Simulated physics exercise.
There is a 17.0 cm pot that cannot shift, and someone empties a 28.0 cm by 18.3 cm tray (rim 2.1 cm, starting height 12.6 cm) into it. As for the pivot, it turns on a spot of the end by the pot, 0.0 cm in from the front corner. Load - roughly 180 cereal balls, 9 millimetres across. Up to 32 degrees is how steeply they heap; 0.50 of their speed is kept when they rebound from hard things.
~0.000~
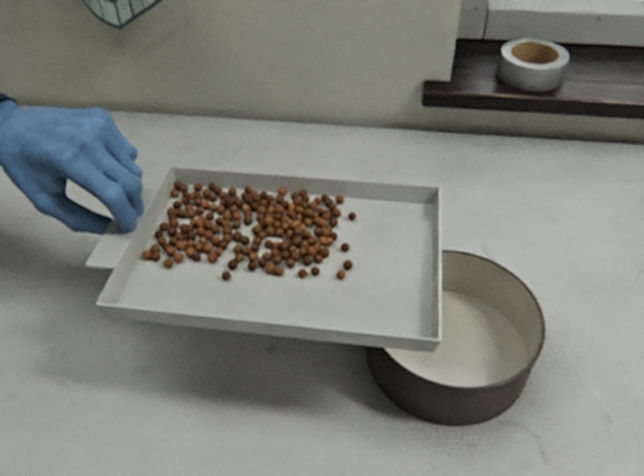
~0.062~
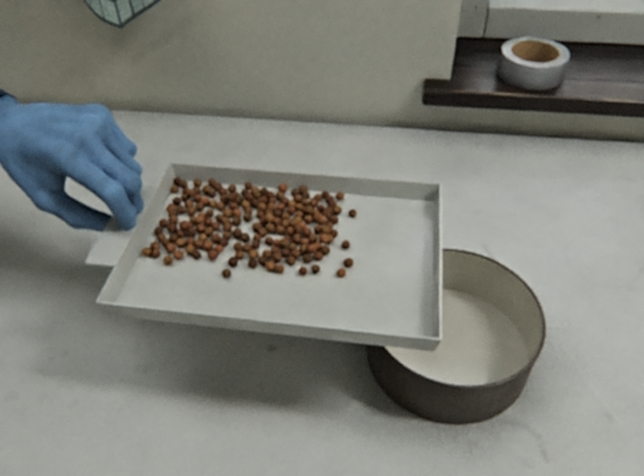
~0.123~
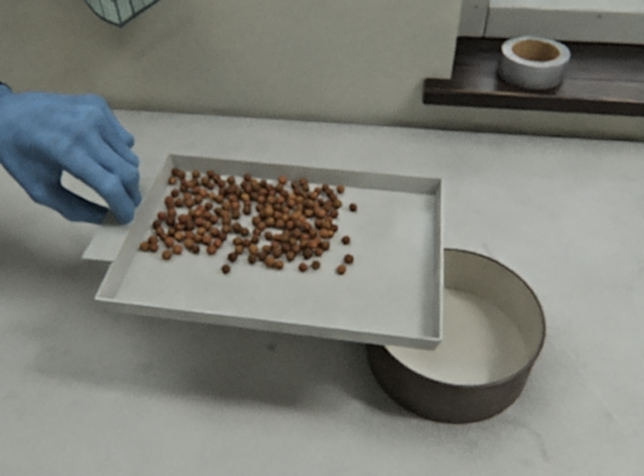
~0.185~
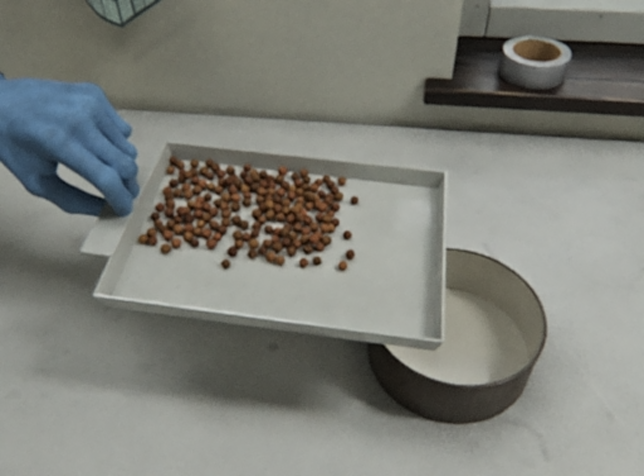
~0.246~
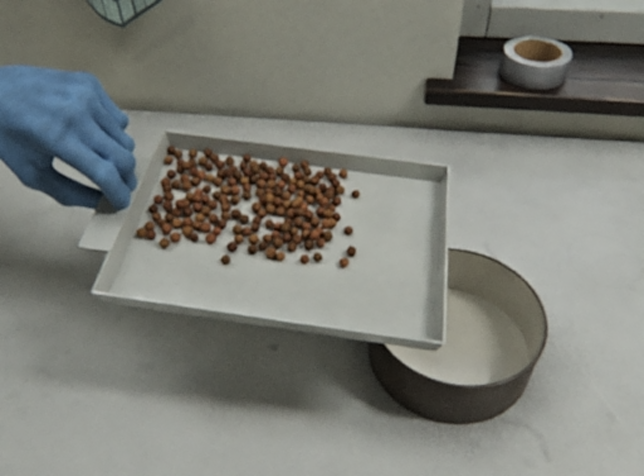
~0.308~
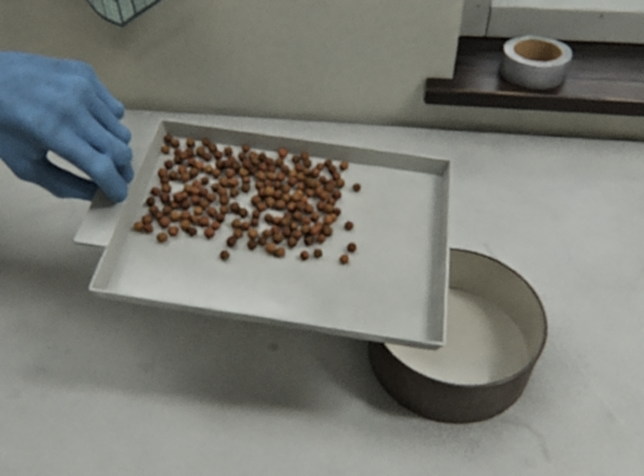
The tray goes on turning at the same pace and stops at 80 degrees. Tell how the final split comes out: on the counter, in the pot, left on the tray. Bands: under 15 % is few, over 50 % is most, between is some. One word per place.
Counter: Few, pot: Few, tray: Most.
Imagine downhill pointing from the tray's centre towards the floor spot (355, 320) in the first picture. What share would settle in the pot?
Something like 0 in a hundred.
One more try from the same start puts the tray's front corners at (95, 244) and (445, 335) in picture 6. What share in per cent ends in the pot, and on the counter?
Per cent by place - pot 10, counter 0.
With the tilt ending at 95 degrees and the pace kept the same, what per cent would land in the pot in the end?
Around 0 in a hundred.
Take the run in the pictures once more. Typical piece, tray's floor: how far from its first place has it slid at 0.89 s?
About 11 cm.
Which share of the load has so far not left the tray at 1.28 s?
Roughly 100 percent of the load, I'd say.
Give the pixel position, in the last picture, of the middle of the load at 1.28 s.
I reckon close to (314, 301).
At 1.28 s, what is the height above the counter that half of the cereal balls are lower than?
Roughly 20 centimetres.
Then, at 0.89 s, tilt 45 degrees; the tray holds 100 %, the pot 0 %.
After 1.28 s, tilt 66 degrees; the tray holds 100 %, the pot 0 %.
After 1.75 s, tilt 80 degrees; the tray holds 95 %, the pot 0 %.
In the end, at 2.4 s, counter 5 %, pot 0 %, tray 95 %.
